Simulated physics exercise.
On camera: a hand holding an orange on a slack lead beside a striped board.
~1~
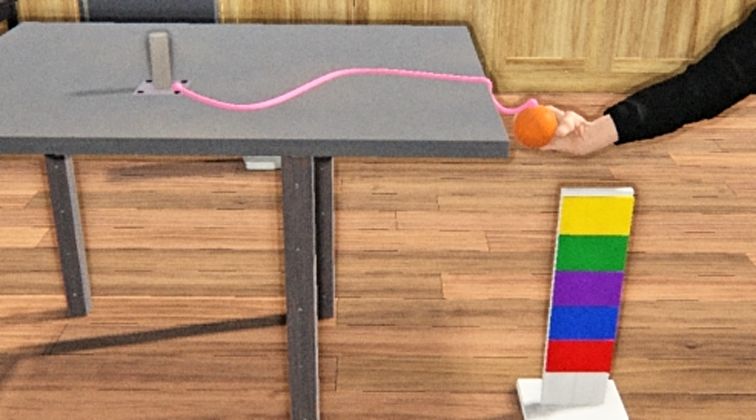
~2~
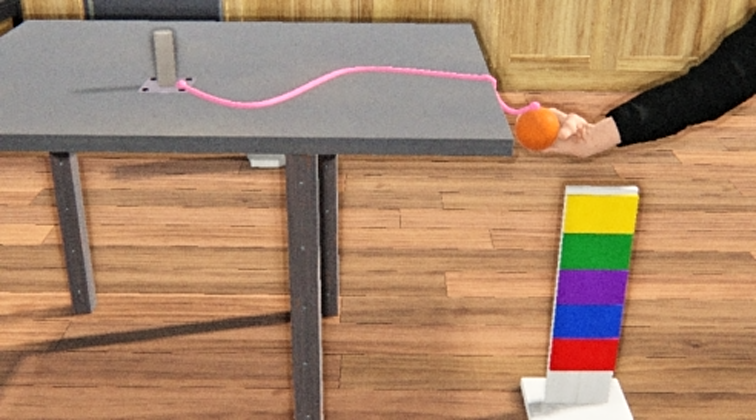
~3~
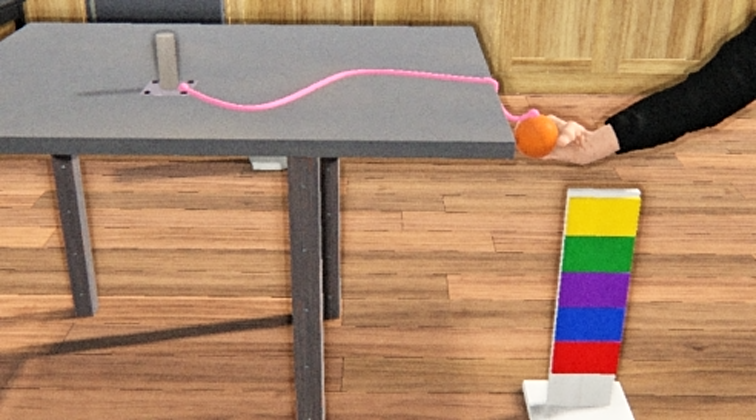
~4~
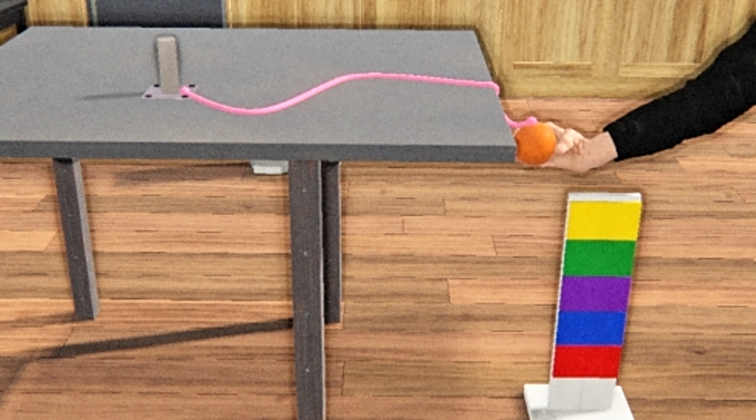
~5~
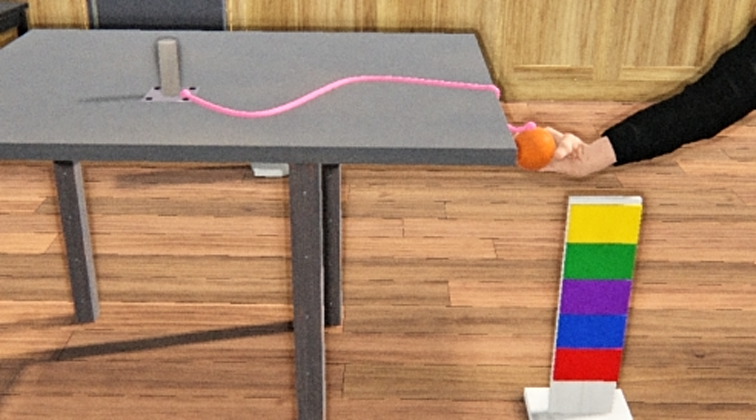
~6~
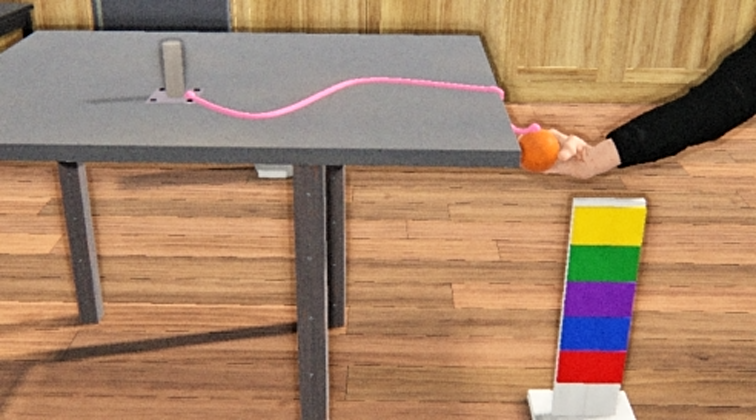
To begin with, a hand reaching in from the right holds an orange ball-like object at the table's edge, with a slack pink cord running back to a small upright post. The hand barely moves, and the whole view shifts very slightly while the striped board stands below.
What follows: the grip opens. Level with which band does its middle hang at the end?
Its middle rests at the green band.
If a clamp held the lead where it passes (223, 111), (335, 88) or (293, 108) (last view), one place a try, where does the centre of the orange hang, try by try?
The places are (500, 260), (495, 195) and (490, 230).
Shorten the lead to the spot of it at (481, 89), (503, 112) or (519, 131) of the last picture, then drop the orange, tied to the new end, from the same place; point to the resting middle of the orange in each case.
In that order: (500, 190), (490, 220) and (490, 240).
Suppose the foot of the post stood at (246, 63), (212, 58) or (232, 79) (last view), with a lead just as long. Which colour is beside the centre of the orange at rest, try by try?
Try by try: Purple; green; purple.
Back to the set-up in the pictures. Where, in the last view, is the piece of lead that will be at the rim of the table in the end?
At (412, 82), roughly.
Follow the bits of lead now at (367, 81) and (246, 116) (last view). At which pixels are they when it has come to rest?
They go to (458, 97) and to (282, 96).
Soon after, orange near (515, 254); level with green.
Then, orange near (470, 267); level with green.
Further on, orange near (484, 268); level with green.
At rest, orange near (499, 269); level with green. The green one.
